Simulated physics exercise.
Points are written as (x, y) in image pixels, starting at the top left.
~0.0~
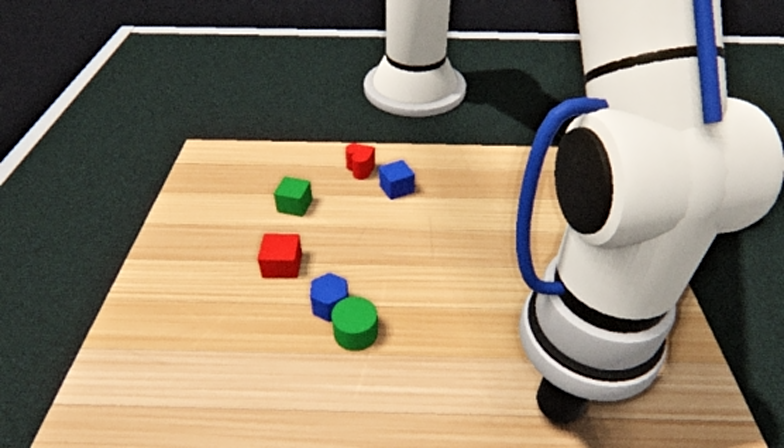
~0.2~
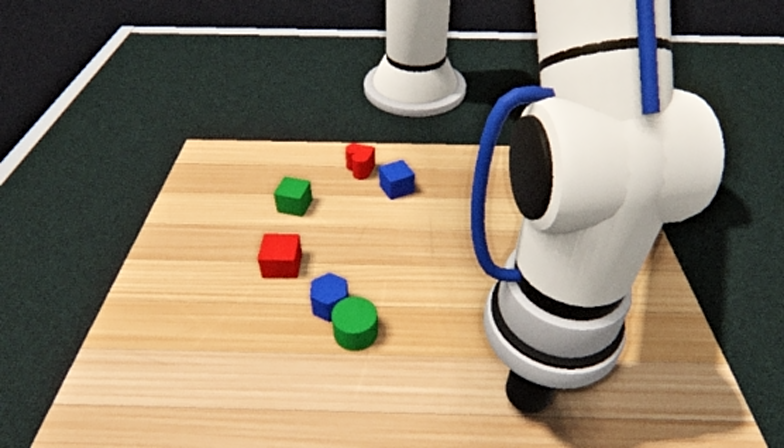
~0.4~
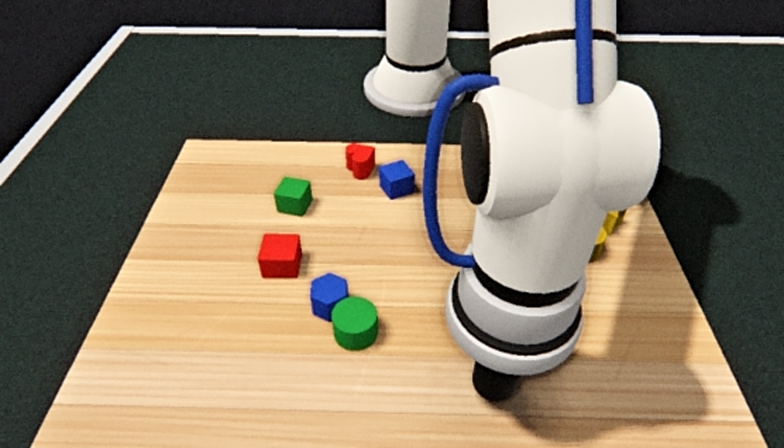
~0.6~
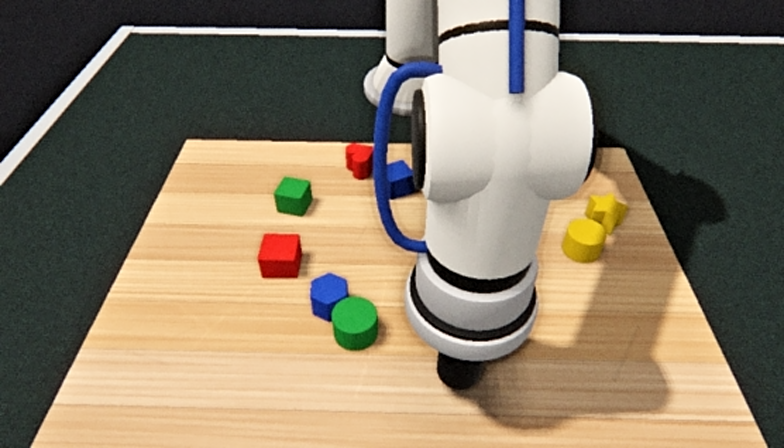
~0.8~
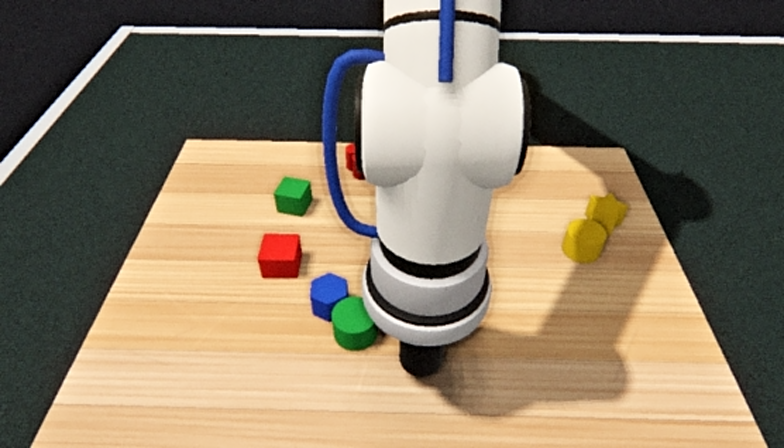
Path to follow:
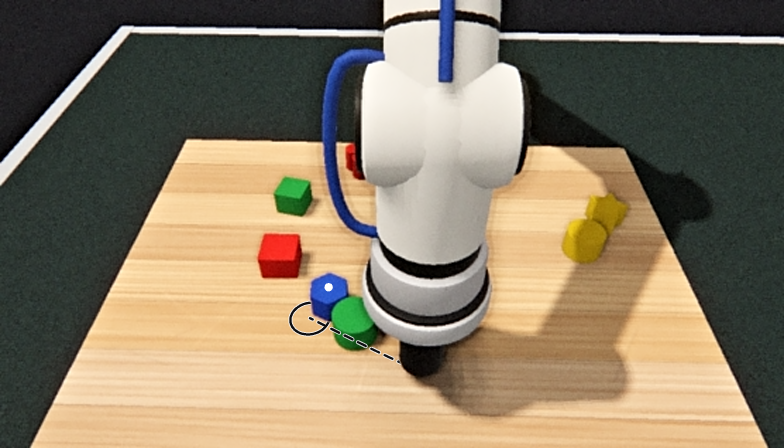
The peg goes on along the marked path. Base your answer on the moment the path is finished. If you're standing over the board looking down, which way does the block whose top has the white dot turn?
The block spins clockwise.
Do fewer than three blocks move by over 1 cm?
Short answer: No.
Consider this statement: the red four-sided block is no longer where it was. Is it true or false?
The statement is correct.
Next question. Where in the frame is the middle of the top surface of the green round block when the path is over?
(293, 270)
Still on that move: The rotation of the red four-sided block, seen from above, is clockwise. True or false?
False.
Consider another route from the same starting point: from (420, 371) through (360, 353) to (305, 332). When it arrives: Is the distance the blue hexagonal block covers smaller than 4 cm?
No.
The line goes from (420, 371) directly to (310, 318); the dot is on the blue hexagonal block.
The first path, step by step. One third of the way, peg (379, 341); blue hexagonal block (325, 284); green round block (348, 309).
Two thirds of the way, peg (343, 323); red four-sided block (274, 241); blue hexagonal block (304, 262); green round block (319, 289).
At the end, peg (308, 306); red four-sided block (267, 228), turned 45° anticlockwise; blue hexagonal block (297, 242), turned 30° clockwise; green round block (293, 270).
